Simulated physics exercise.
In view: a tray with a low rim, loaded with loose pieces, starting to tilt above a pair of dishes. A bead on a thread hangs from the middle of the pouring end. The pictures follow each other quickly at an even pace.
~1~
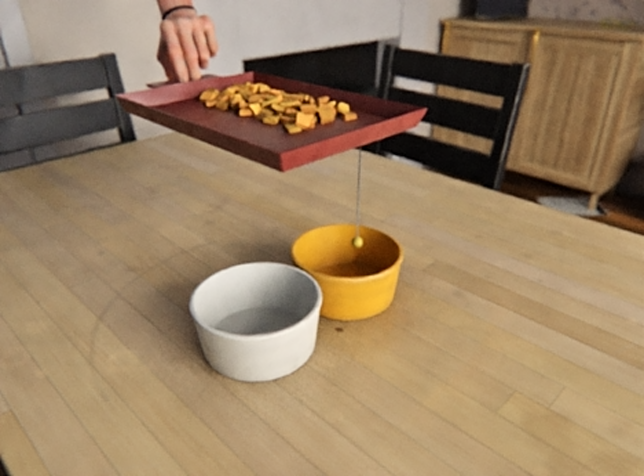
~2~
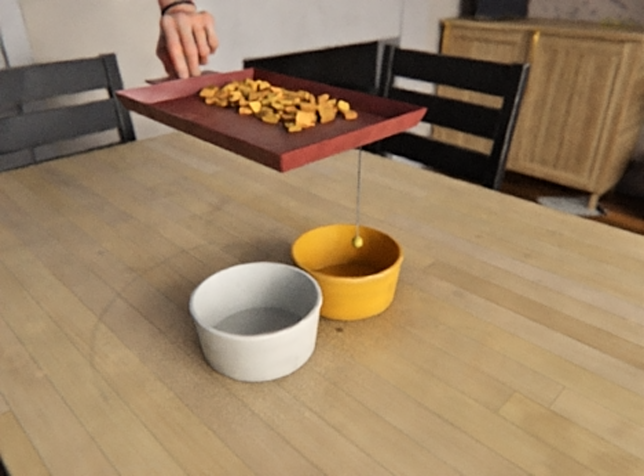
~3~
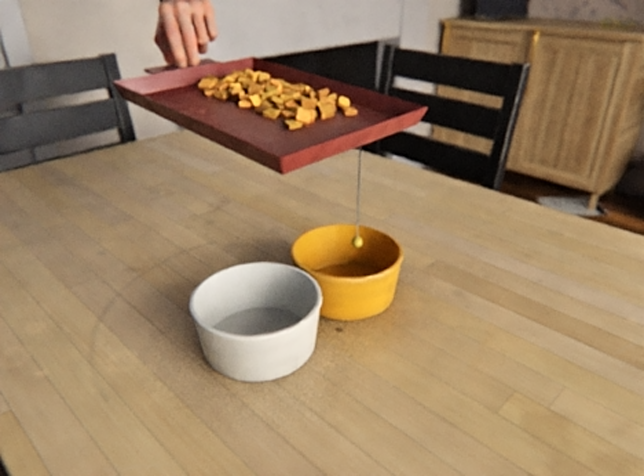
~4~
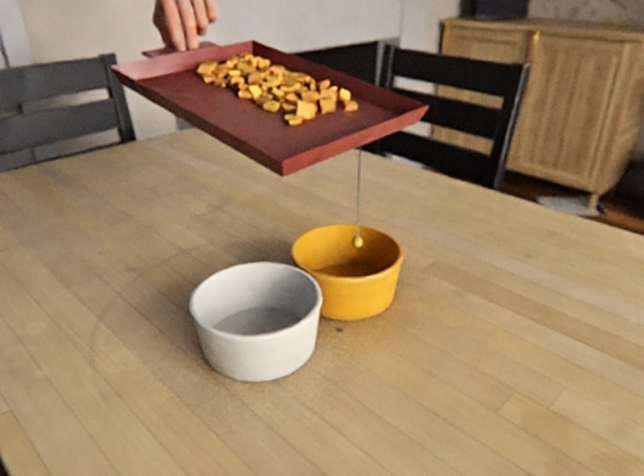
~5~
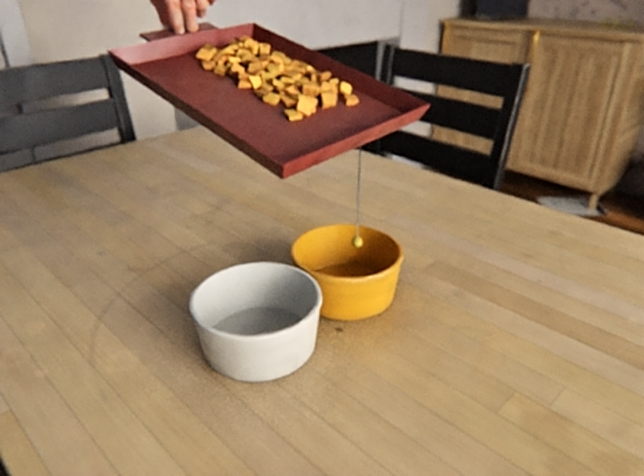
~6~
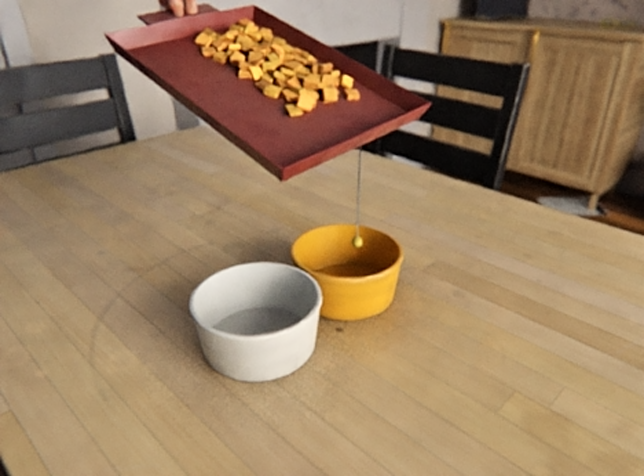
Red tray of golden-brown cereal squares tilting steadily, hand raising its far end above a white dish and a yellow dish.
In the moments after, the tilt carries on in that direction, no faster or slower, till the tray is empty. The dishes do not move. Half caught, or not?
In the dishes lies only the smaller part of it.
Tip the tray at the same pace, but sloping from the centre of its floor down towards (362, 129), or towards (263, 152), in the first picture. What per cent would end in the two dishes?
In turn 10 and 90 in a hundred.
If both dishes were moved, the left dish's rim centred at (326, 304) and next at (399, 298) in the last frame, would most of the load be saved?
First over half, then below a half.
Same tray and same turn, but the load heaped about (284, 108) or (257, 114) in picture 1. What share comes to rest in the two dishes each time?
First some 50, then 50 per cent.
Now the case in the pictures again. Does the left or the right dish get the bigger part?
That is the left dish.
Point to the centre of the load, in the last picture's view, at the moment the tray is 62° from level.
Close to (326, 149).
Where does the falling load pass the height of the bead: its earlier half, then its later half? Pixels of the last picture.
The first part at (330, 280); the rest at (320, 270).
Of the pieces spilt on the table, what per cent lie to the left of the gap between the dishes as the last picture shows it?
It comes to 10 per cent or so.
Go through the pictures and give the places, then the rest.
The first frame shows corners of the pouring end near (281, 150) and (418, 108), level; middle of the load near (272, 104), cereal squares; left dish near (300, 344); right dish near (388, 287); bead on its thread near (357, 242).
The second frame shows corners of the pouring end near (282, 150) and (418, 108), level; middle of the load near (271, 102).
The third frame shows corners of the pouring end near (282, 153) and (419, 107), tipped barely, lowest at the left corner; middle of the load near (271, 95).
The fourth frame shows corners of the pouring end near (283, 156) and (420, 105), tipped a little, lowest at the left corner; middle of the load near (271, 84).
The fifth frame shows corners of the pouring end near (283, 159) and (421, 103), tipped a little, lowest at the left corner; middle of the load near (272, 73).
The sixth frame shows corners of the pouring end near (284, 163) and (422, 102), tipped clearly, lowest at the left corner; middle of the load near (272, 63); left dish near (300, 344); right dish near (388, 287).
Shortly afterwards, tray tipped steeply; the bulk on the tray; a little in the air.
Next, tray tipped past a quarter turn; a little on the tray; near a quarter in the left dish; only a few in the right dish; near half outside both; near a quarter in the air.
Some moments later, tray tipped past a quarter turn; near a quarter in the left dish; only a few in the right dish; near two thirds outside both.
In the end, tray tipped past a quarter turn; near a quarter in the left dish; only a few in the right dish; near two thirds outside both.
